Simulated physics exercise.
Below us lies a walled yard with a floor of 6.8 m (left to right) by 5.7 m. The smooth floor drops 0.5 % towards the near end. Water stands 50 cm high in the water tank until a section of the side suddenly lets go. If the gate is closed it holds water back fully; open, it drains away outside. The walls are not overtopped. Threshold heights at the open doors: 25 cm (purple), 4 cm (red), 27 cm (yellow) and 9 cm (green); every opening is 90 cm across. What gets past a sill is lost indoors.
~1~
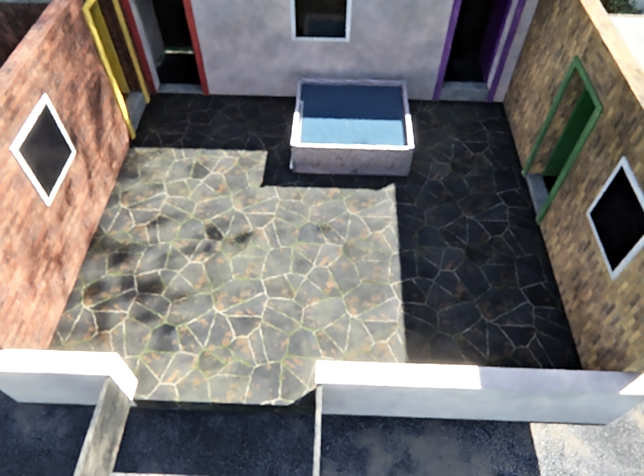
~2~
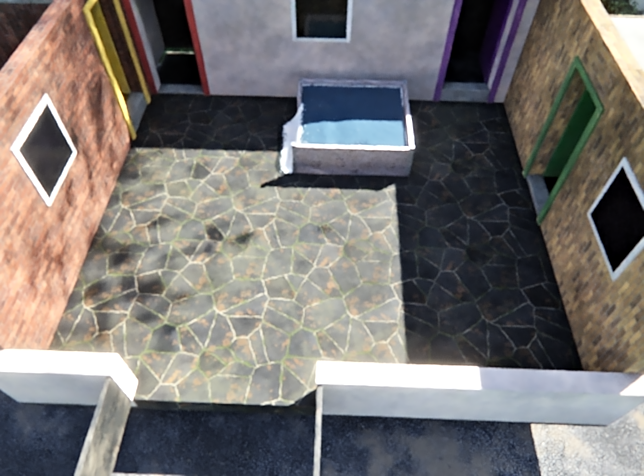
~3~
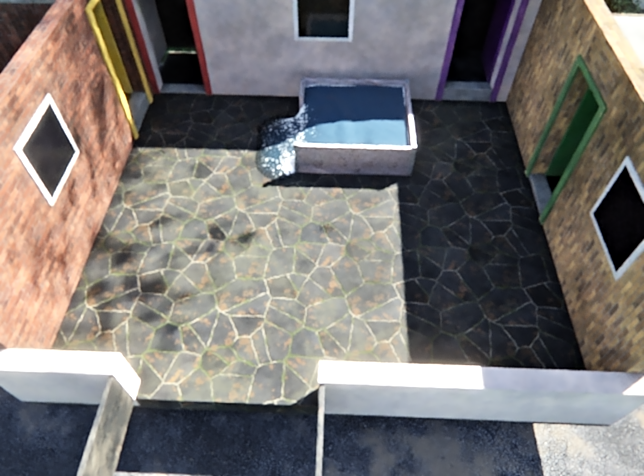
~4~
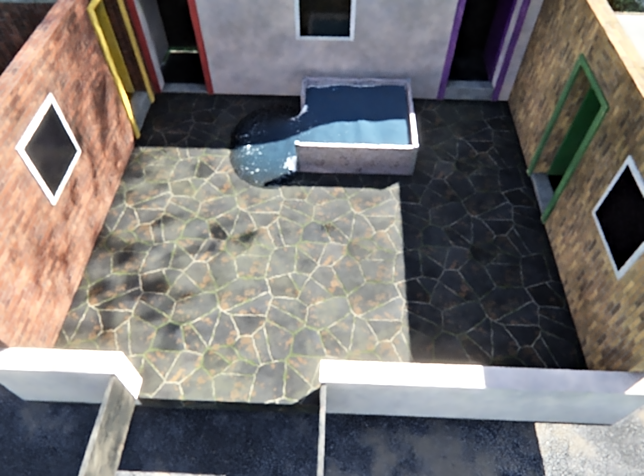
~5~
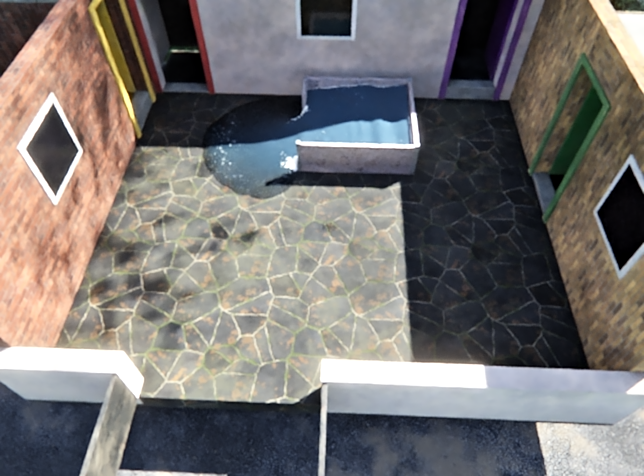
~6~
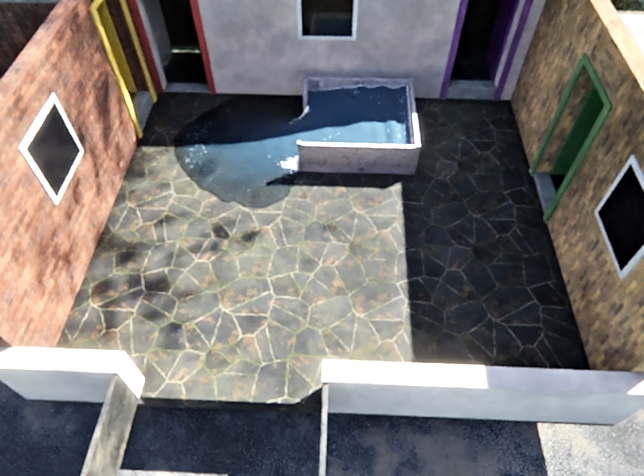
Water in a raised rectangular tank at the back of a walled, stone-paved yard lies still, then breaks out through the tank's left side. It splashes onto the paving and spreads in a widening, rounded dark sheet, reaching leftward and slightly nearer, while the level in the tank dips slightly.
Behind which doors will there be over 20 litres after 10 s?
The water let in: At the purple door it keeps below the limit; at the red door it goes over the limit; at the yellow door it does not reach the limit; at the green door it keeps below the limit.
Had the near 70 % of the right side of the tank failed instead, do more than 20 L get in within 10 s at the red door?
Then: Red below.
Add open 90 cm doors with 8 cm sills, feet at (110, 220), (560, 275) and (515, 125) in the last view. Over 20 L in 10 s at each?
In turn: Over, not over, under.
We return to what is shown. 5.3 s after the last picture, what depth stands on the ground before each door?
In cm: Purple 0, red 9, yellow 9, green 0.
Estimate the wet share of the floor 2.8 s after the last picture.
Near 35 per cent is wet.
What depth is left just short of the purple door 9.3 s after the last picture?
About 1.0 cm.
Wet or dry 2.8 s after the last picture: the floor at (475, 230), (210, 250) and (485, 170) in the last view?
In turn: Not reached, under water, not reached.
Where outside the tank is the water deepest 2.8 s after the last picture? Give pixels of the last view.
Near (46, 373).
Then, 0.7 s after the last picture water covers 25 % of the floor and is deepest (25 cm) near (291, 150); purple door not reached, red door 6 cm at the sill, 0 L in, yellow door 18 cm at the sill, 0 L in, green door not reached.
Then, 1.5 s after the last picture water covers 30 % of the floor and is deepest (26 cm) near (158, 95); purple door not reached, red door 13 cm at the sill, 11 L in, yellow door 22 cm at the sill, 0 L in, green door not reached.
Then, 2.8 s after the last picture water covers 35 % of the floor and is deepest (23 cm) near (46, 373); purple door not reached, red door 14 cm at the sill, 85 L in, yellow door 14 cm at the sill, 0 L in, green door not reached.
Then, 5.3 s after the last picture water covers 50 % of the floor and is deepest (12 cm) near (62, 333); purple door not reached, red door 9 cm at the sill, 150 L in, yellow door 9 cm at the sill, 0 L in, green door not reached.
Then, 9.3 s after the last picture water covers 70 % of the floor and is deepest (8 cm) near (46, 373); purple door 1 cm at the sill, 0 L in, red door 4 cm at the sill, 174 L in, yellow door 4 cm at the sill, 0 L in, green door not reached.
